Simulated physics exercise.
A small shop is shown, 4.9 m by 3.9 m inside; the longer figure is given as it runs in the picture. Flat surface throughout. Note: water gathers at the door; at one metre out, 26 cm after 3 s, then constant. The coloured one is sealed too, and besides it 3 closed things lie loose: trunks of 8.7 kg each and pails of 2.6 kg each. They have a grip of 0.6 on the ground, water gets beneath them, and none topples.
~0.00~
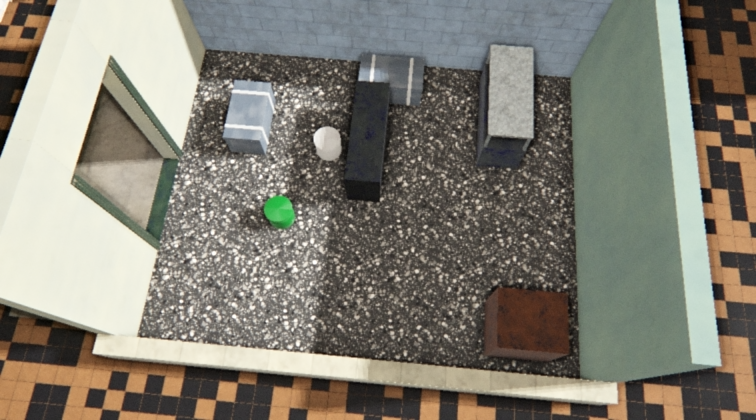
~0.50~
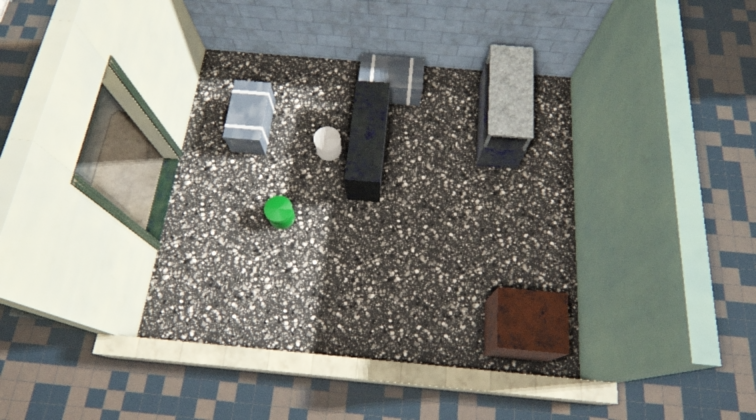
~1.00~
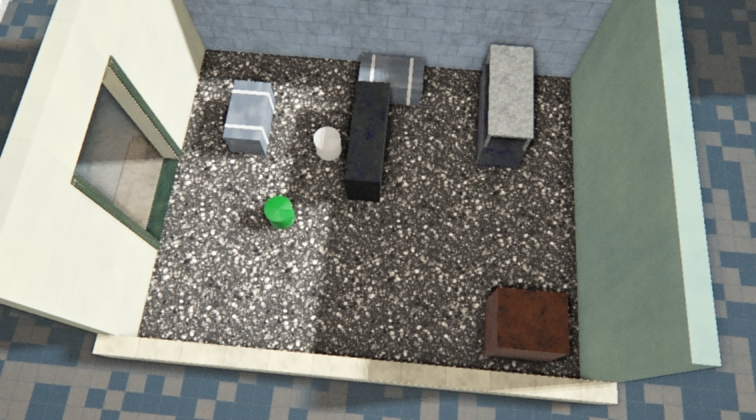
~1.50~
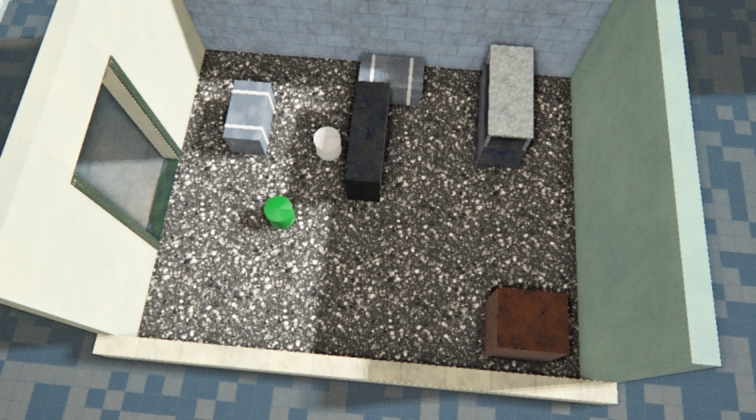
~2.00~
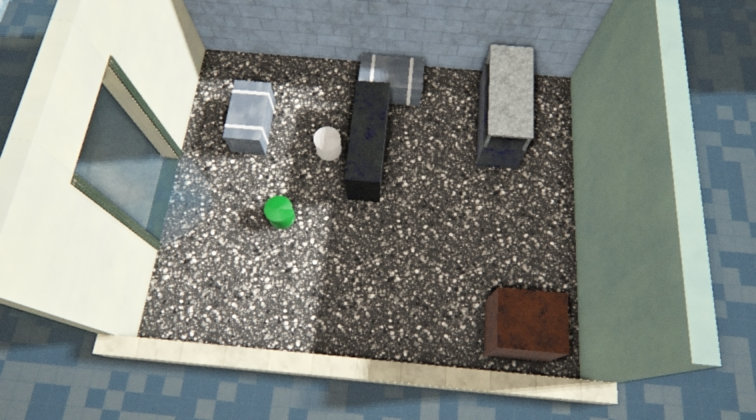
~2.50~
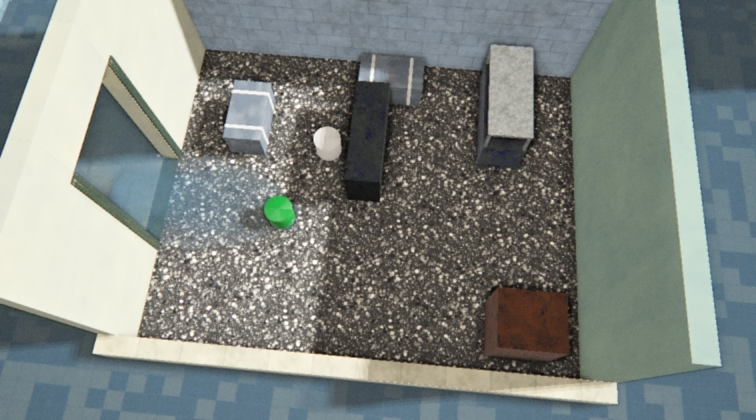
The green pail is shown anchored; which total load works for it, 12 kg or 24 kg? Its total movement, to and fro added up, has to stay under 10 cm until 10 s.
Only 24 kg.
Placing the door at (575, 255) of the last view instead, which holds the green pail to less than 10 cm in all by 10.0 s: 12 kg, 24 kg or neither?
The small mass already works.
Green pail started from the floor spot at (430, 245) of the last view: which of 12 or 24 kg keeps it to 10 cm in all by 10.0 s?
Well, any option works.
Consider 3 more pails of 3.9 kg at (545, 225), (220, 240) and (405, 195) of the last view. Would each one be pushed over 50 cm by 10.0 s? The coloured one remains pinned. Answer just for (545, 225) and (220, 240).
Order as asked: Goes beyond / goes beyond.
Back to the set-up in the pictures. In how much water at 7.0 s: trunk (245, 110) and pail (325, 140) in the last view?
First about 5 cm, second about 9 cm.
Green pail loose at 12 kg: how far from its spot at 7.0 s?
It would be some 50 cm from its spot.
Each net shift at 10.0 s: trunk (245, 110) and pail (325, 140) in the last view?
They sit 80 cm and 20 cm away, in the order given.
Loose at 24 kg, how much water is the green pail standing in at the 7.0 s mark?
Around 9 cm.
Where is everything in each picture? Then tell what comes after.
The first frame shows the green pail at (278, 209) rests on the ground; 0.0 m2 under water; 0 of 4 have shifted.
The second frame shows the green pail at (278, 209), on the bottom; water covers 0.0 m2; 0 of 4 have shifted.
The third frame shows the green pail at (278, 209), on the bottom; 0.0 m2 under water; 0 of 4 have shifted.
The fourth frame shows the green pail at (278, 209), on the bottom; 0.0 m2 under water; 0 of 4 have shifted.
The fifth frame shows the green pail at (278, 209) rests on the ground; 0.4 m2 under water; 0 of 4 have shifted.
The sixth frame shows the green pail at (278, 209), on the bottom; 1.3 m2 under water; 0 of 4 have shifted.
After 3.5 s the green pail would be 3 cm from its start with 12 kg and 0 cm from its start with 24 kg; 7 cm of water round it then.
After 4.5 s the green pail would be 37 cm from its start with 12 kg and 0 cm from its start with 24 kg; 8 cm of water round it then.
After 7.0 s the green pail would be 52 cm from its start with 12 kg and 0 cm from its start with 24 kg; 9 cm of water round it then.
After 10.0 s the green pail would be 127 cm from its start with 12 kg and 0 cm from its start with 24 kg; 10 cm of water round it then.
